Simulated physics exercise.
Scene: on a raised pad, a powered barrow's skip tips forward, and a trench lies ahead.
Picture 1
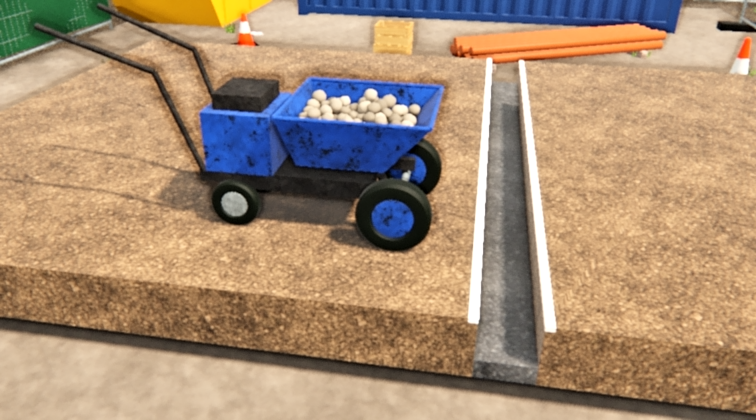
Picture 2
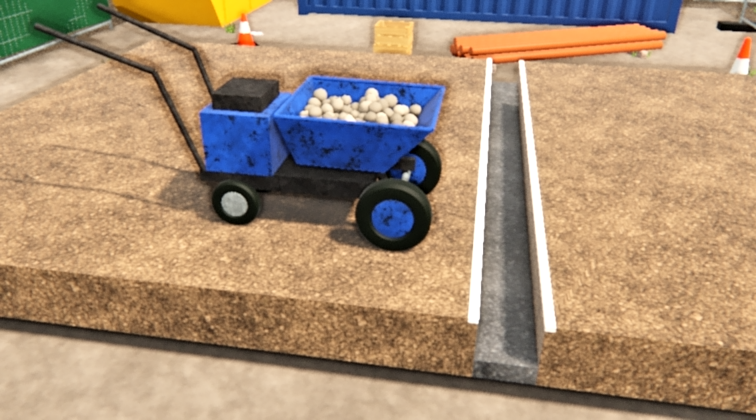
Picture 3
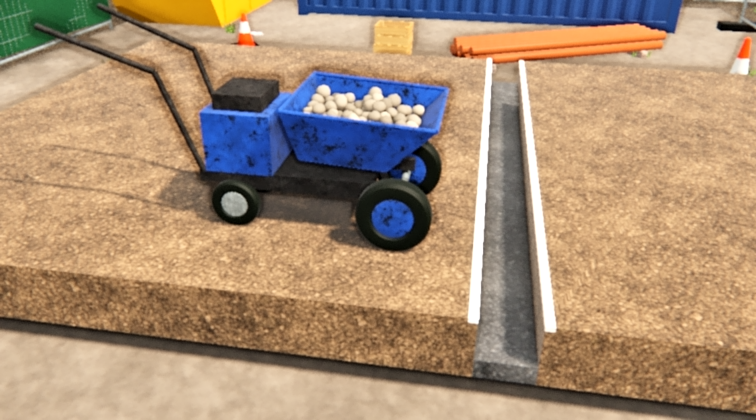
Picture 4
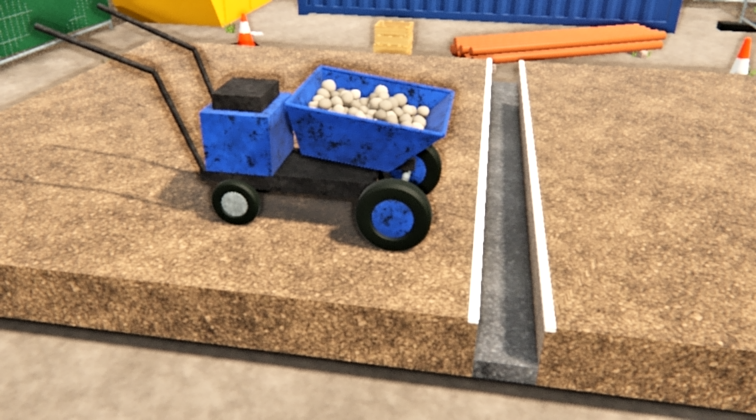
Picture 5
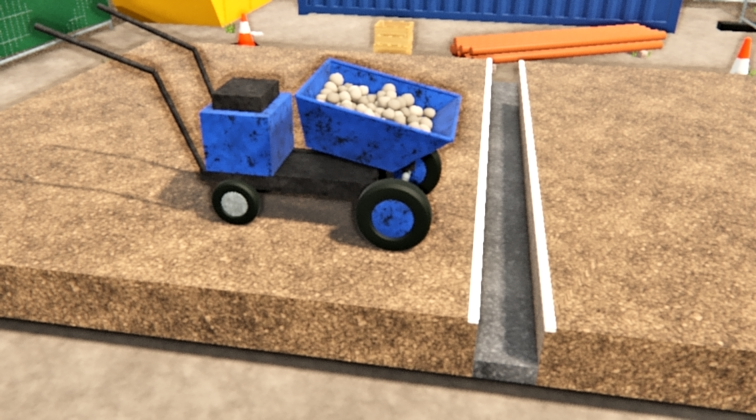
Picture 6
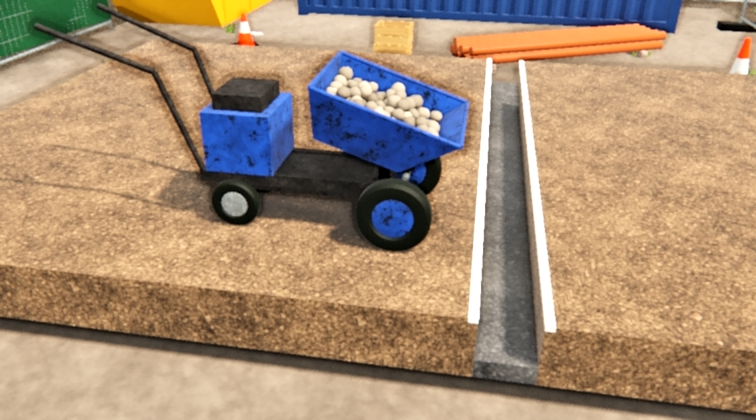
A blue powered barrow stood still on a raised brown pad beside a narrow trench, while its skip of pale pebbles tilted gradually forward to the right, its back end rising, with the pebbles still inside.
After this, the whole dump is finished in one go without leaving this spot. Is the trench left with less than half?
No: I predict the trench will catch most of it.
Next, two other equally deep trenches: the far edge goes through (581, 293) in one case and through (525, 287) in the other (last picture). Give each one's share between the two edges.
The first case gives around 100 percent, and the second around 40 percent.
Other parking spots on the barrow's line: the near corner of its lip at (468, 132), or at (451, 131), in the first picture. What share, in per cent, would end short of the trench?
The first position yields around 0 per cent; the second yields around 0 per cent.
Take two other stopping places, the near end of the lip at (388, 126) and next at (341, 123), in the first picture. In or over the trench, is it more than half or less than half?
First attempt: Beyond half; second attempt: Short of half.
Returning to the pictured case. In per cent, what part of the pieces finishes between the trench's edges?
Result: Around 75 in a hundred.
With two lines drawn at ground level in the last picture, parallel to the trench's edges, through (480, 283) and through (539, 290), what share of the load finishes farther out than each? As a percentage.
About 100 and 30 per cent.
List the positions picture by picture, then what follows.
Lip of the skip near (430, 130), level; top of the load near (343, 121), river pebbles; first edge of the trench near (476, 282); far edge near (547, 290), the trench under half as wide as the skip, and about as deep as wide, in the first frame.
Lip of the skip near (432, 130), level; top of the load near (344, 120), in the second frame.
Lip of the skip near (436, 132), tipped barely; top of the load near (347, 118), in the third frame.
Lip of the skip near (443, 136), tipped a little; top of the load near (336, 103), in the fourth frame.
Lip of the skip near (451, 141), tipped a little; top of the load near (344, 98), in the fifth frame.
Lip of the skip near (460, 147), tipped clearly; top of the load near (355, 93); first edge of the trench near (476, 282); far edge near (547, 290), in the sixth frame.
Shortly afterwards, skip tipped steeply; the whole lot in the skip.
Next, skip tipped right over; the bulk in the skip; a little in or heaped over the trench; only a few beyond it; a little falling.
Some moments later, skip tipped right over; a little in the skip; near two thirds in or heaped over the trench; near a quarter beyond it.
In the end, skip tipped right over; the bulk in or heaped over the trench; near a quarter beyond it.
